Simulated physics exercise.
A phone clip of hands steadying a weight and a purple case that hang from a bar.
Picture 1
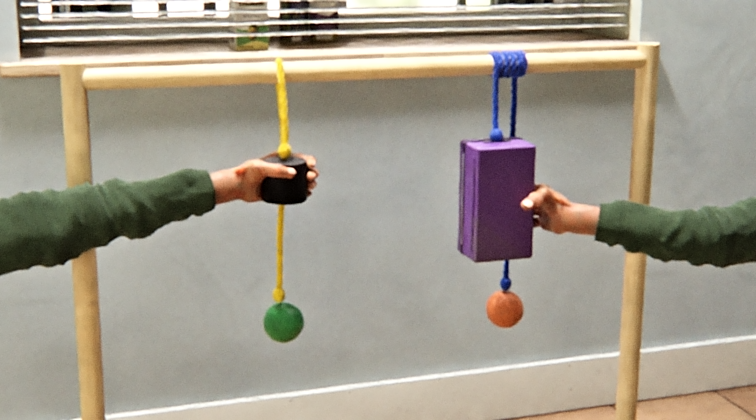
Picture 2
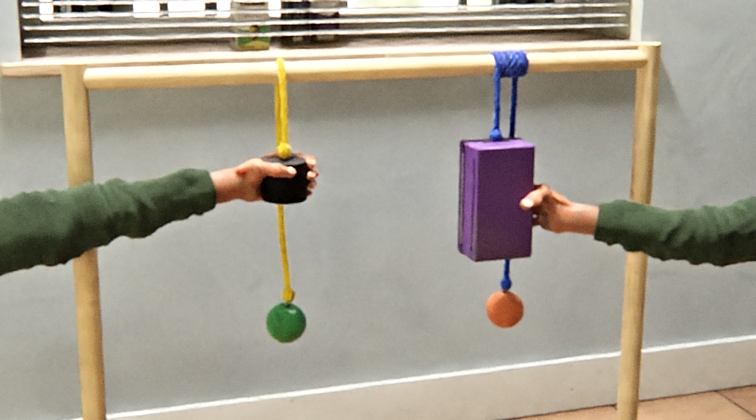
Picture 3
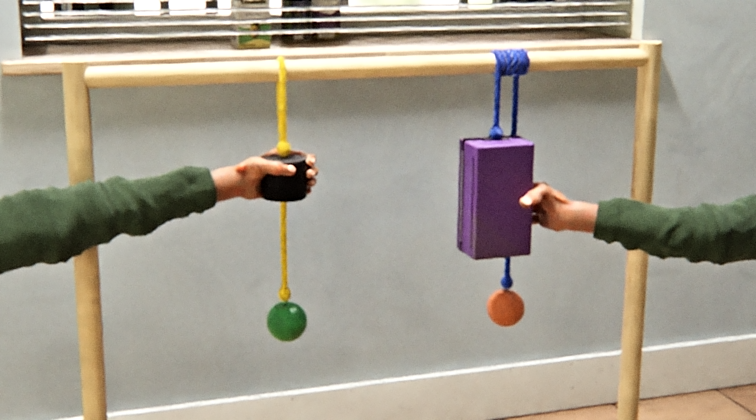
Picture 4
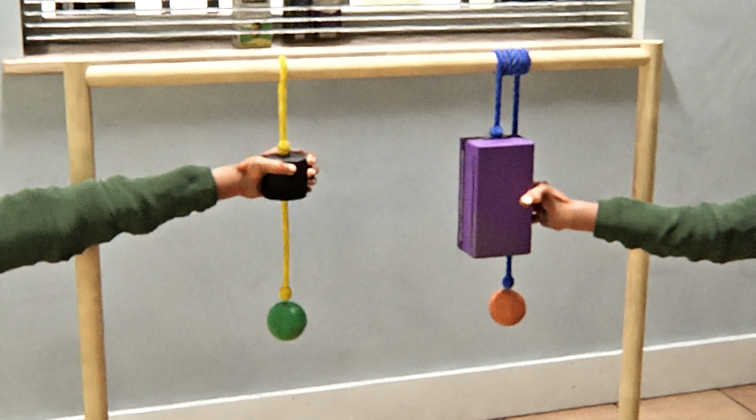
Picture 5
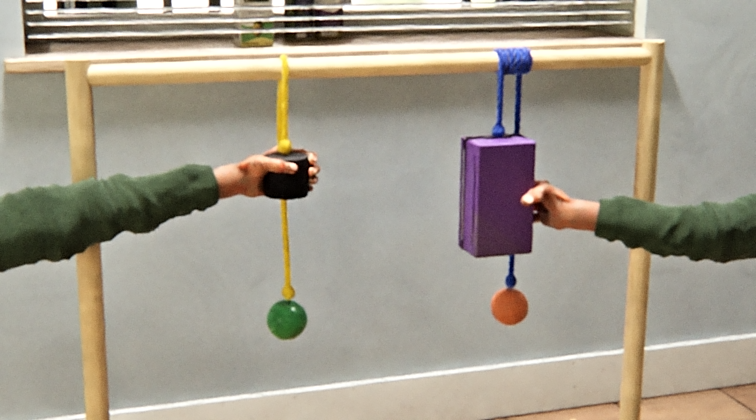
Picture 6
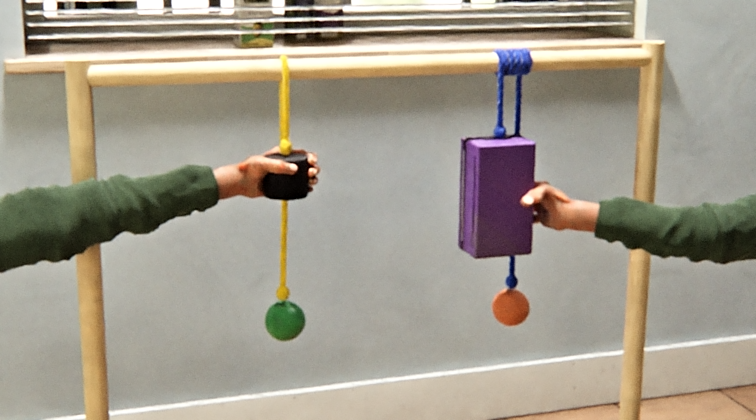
In the video, two hands steady a black object on a yellow rope laid over a wooden rail and a purple box on a blue rope wound around it, while the green and orange balls below barely sway.
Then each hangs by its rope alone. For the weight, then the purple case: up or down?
As it turns out, the weight drops; the purple case keeps its height.
Then, 0.42 s later than the last view, weight dropping near (289, 364); purple case in the air near (497, 198).
Then, 0.68 s later than the last view, weight on the floor; purple case in the air near (498, 198).
Finally, weight on the floor; purple case in the air near (498, 198). The weight pulls its rope through and the purple case stays hanging.
